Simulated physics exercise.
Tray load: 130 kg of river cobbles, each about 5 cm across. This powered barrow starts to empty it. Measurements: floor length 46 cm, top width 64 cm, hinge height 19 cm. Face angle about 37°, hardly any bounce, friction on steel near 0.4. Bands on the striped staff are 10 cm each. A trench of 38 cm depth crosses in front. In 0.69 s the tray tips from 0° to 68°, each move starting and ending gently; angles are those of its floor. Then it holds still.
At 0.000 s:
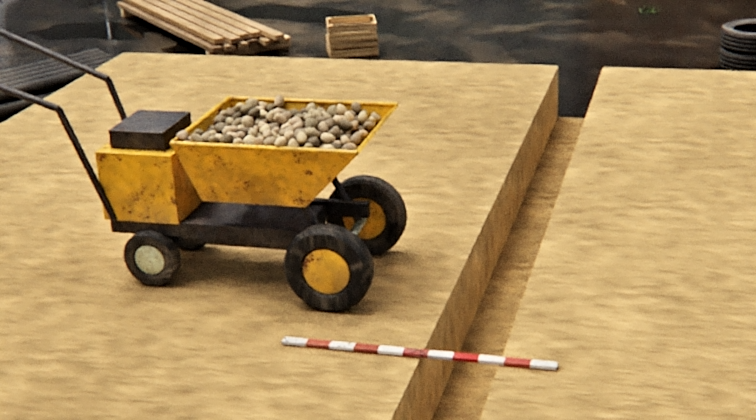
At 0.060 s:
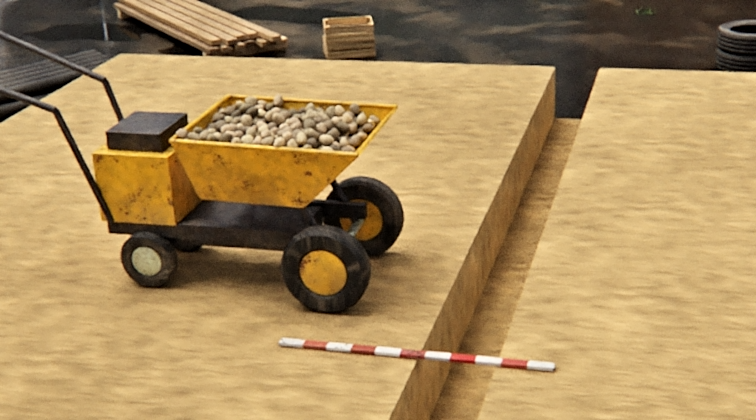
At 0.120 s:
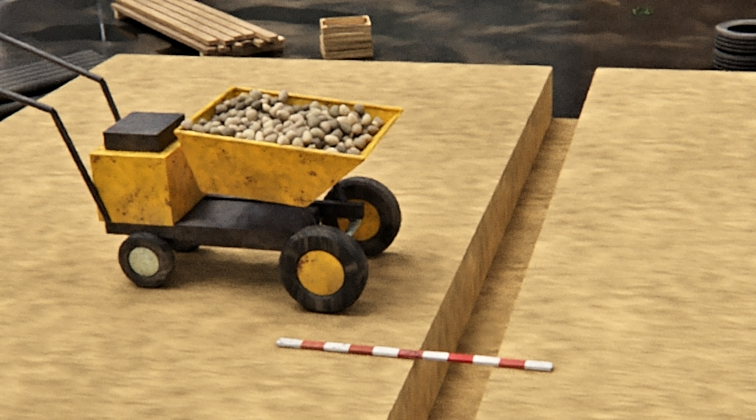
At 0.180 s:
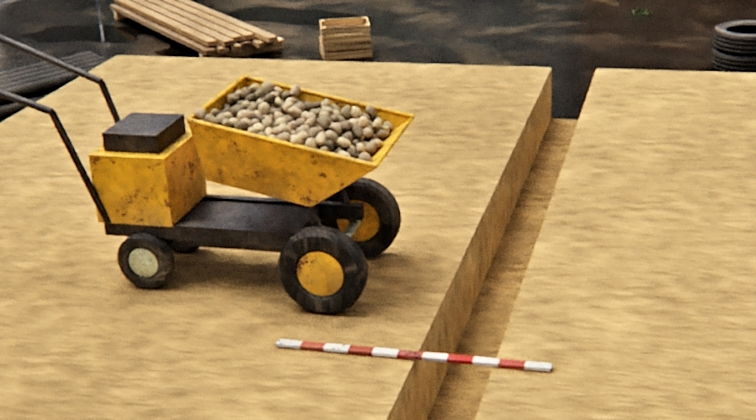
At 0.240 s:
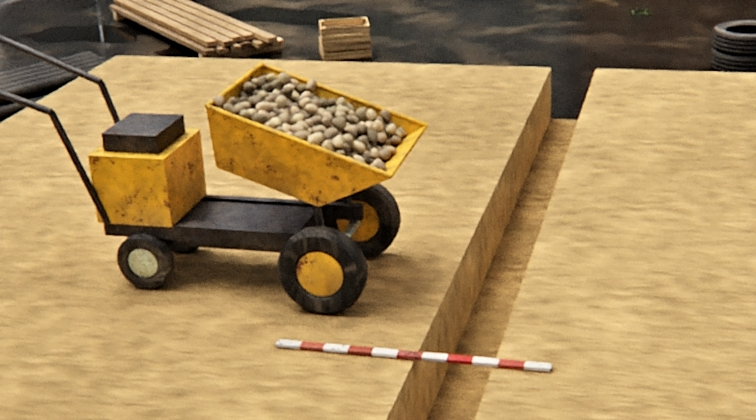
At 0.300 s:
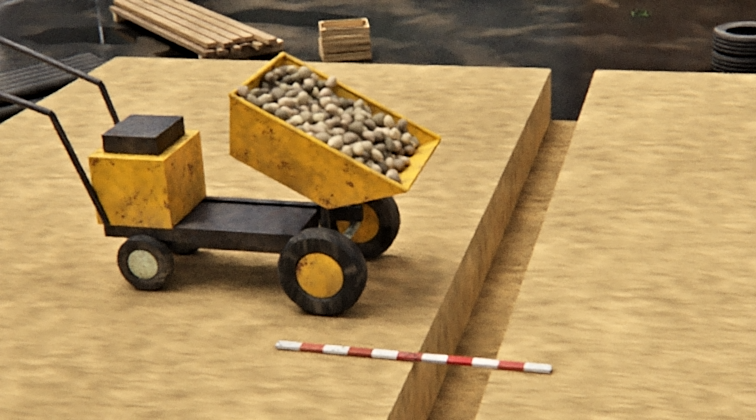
Yellow powered barrow standing beside a trench, its tray of rounded stones tilting forward to the right, rear end rising steadily.
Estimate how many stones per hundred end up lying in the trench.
42 %.
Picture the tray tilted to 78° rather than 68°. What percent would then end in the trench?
About 45%.
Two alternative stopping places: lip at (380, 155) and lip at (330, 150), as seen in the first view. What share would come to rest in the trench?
Estimates: 25 % then 70 %.
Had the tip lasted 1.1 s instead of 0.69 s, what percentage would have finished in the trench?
Roughly 55 per cent.
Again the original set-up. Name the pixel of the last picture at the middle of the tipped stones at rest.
Their centre sits close to (544, 294).
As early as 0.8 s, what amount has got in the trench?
By then, around 20 percent.
After 0.5 s the floor is at 58°; 100 % in the tray; the foremost stones are at (457, 200).
After 0.8 s the floor is at 68°; 61 % in the tray, 20 % in the trench, 20 % past the trench; the foremost stones are at (553, 297).
After 1.1 s the floor is at 68°; 14 % in the tray, 28 % in the trench, 58 % past the trench; the foremost stones are at (743, 304).
After 3.1 s the floor is at 68°; 0 % in the tray, 42 % in the trench, 58 % past the trench; the foremost stones are past the picture's edge.
